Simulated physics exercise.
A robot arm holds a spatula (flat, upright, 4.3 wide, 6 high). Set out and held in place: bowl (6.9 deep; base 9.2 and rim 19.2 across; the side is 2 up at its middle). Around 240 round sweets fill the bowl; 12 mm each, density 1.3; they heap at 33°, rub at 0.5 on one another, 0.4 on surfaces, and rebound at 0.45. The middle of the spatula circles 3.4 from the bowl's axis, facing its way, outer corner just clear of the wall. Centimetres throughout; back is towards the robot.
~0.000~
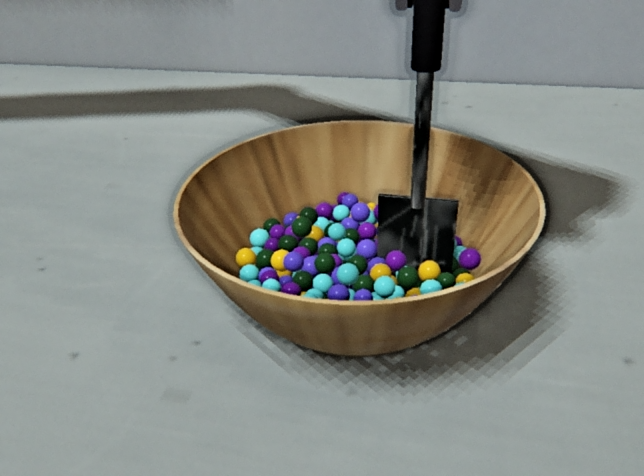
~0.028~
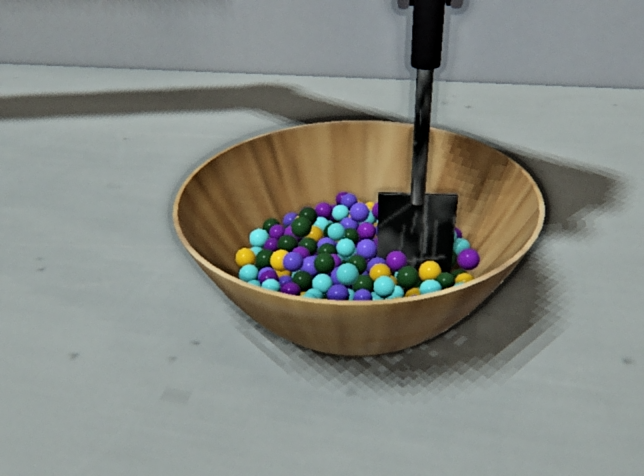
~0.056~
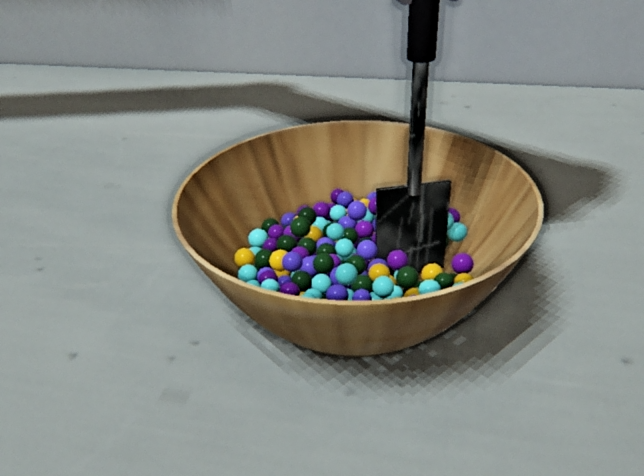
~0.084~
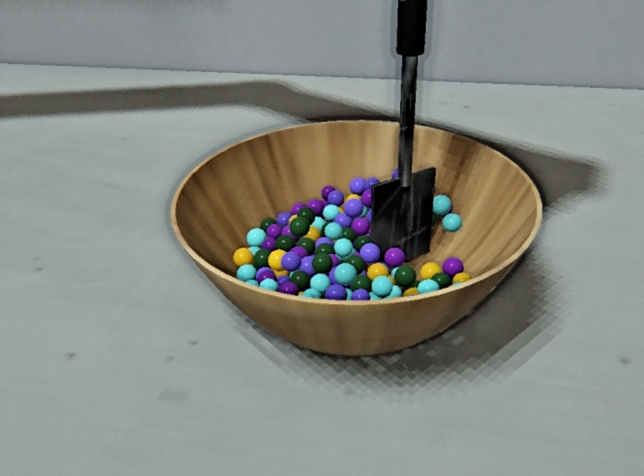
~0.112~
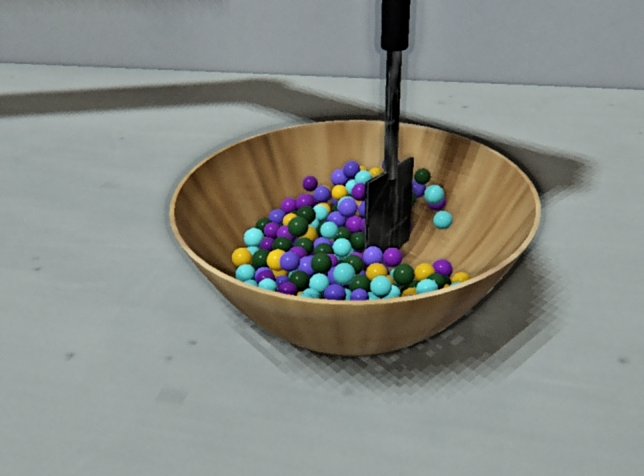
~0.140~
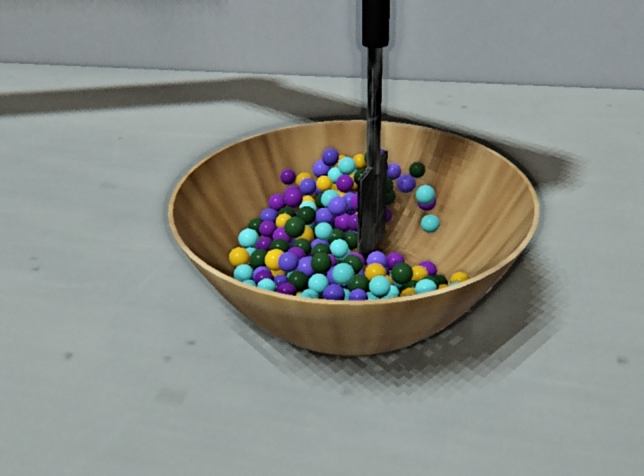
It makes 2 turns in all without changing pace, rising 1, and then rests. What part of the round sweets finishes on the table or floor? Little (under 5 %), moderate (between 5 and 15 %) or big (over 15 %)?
Answer: Little; under 5 % of the round sweets finish on the table or floor.
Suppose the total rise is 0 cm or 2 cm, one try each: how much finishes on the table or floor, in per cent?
Some 5 and 0 per cent.
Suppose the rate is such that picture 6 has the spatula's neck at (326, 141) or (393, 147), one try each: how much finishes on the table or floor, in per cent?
About 10 and 0 per cent.
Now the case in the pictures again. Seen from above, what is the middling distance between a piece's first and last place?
Roughly 8 cm.
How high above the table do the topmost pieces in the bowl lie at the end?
Some 5.5 cm.
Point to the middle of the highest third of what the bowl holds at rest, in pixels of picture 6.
Around (396, 228).
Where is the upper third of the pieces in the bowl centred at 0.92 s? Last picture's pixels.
Around (278, 272).
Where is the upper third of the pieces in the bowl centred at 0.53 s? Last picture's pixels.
Around (453, 247).
After 0.53 s, 329° round, highest piece 8 above the table; 237 in the bowl, 1 on the table or floor, 2 in flight or on the tool.
After 0.92 s, 221° round, highest piece 7 above the table; 237 in the bowl, 3 on the table or floor.
After 1.31 s, 0° round, highest piece 5 above the table; 237 in the bowl, 3 on the table or floor.
After 2.01 s, 0° round, highest piece 5 above the table; 237 in the bowl, 3 on the table or floor.
At rest, 237 in the bowl, 3 on the table or floor. That is 1 % on the table or floor.
